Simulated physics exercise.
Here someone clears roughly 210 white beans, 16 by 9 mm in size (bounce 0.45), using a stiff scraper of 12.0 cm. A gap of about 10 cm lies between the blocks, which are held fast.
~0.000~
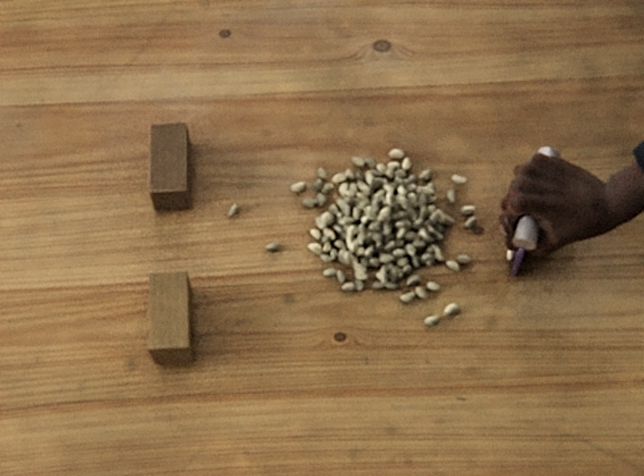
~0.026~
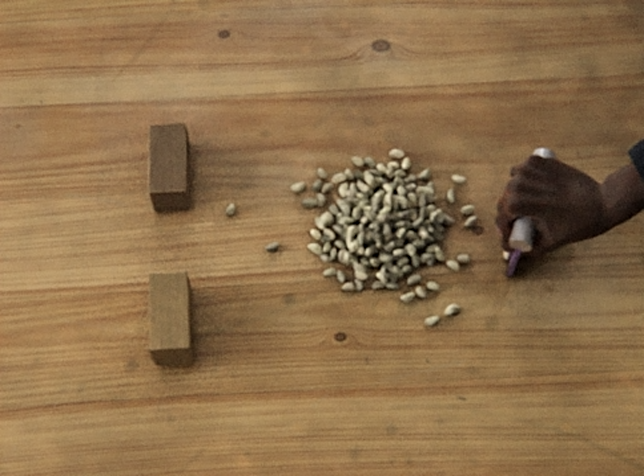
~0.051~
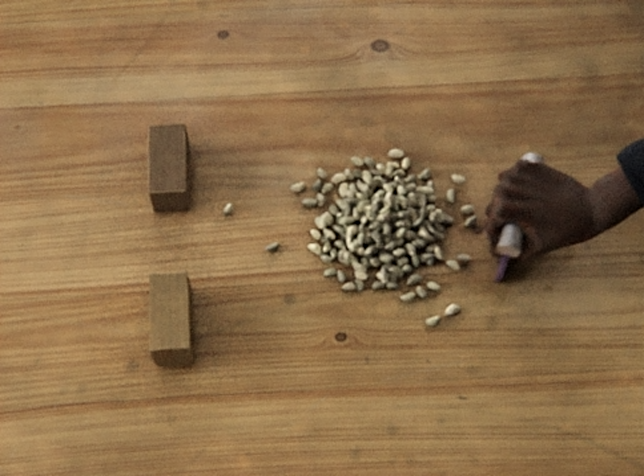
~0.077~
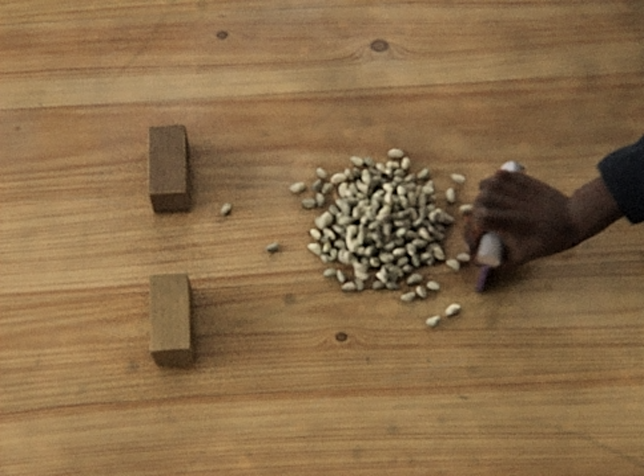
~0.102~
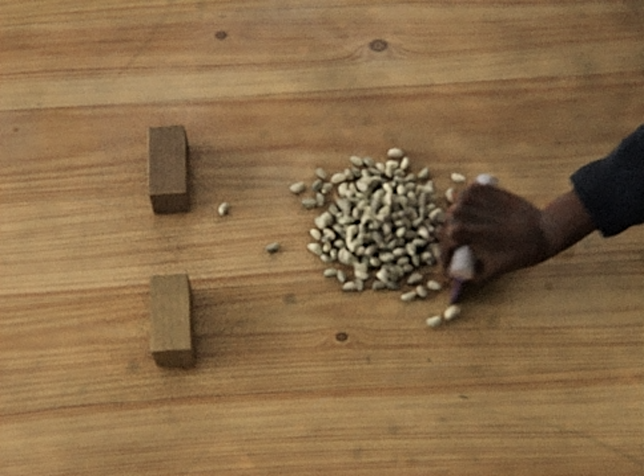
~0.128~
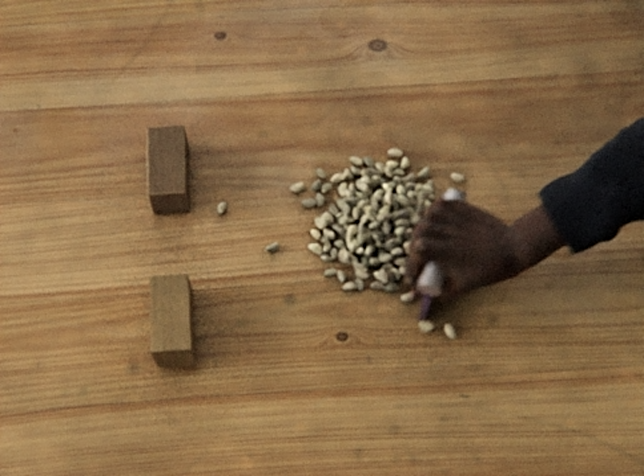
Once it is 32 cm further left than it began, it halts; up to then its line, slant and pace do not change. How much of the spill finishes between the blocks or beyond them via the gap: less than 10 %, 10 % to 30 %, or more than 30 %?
I expect hardly any to get into the gap.
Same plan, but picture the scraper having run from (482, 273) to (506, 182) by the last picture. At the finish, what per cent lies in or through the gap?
0 %.
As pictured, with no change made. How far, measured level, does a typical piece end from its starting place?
4 cm.
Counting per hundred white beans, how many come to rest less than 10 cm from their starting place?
About 75 %.
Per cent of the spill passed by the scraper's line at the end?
70 %.
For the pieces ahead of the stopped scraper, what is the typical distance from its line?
That comes to about 5 centimetres.
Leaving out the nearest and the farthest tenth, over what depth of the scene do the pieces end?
It covers around 18 cm.
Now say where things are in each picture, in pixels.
Scraper from (521, 253) to (546, 163); moved 0.0 cm; pieces shifted so far, 0; middle of the spill at (385, 219); block at (168, 309); block at (168, 157), in the first frame.
Scraper from (517, 254) to (542, 164); moved 0.5 cm; pieces shifted so far, 0; middle of the spill at (385, 219), in the second frame.
Scraper from (506, 259) to (530, 169); moved 1.9 cm; pieces shifted so far, 2; middle of the spill at (385, 219), in the third frame.
Scraper from (486, 269) to (511, 178); moved 4.4 cm; pieces shifted so far, 3; middle of the spill at (385, 219), in the fourth frame.
Scraper from (459, 282) to (485, 190); moved 7.7 cm; pieces shifted so far, 9; middle of the spill at (385, 218), in the fifth frame.
Scraper from (427, 298) to (454, 205); moved 11.5 cm; pieces shifted so far, 38; middle of the spill at (385, 218); block at (170, 312); block at (166, 159). Its speed is about 1.48 m/s, heading 24 degrees towards the viewer, in the sixth frame.
After 0.27 s, scraper 32 cm from its start, spill 18 cm wide; held up before the blocks 100 %.
After 0.42 s, scraper 35 cm from its start, spill 21 cm wide; in or through the gap 5 %, round the near block 5 %, held up before the blocks 90 %.
After 0.54 s, scraper 35 cm from its start, spill 21 cm wide; in or through the gap 5 %, round the near block 5 %, held up before the blocks 90 %.
At rest (2.5 s), in or through the gap 5 %, round the near block 5 %, round the far block 0 %, held up before the blocks 90 %.
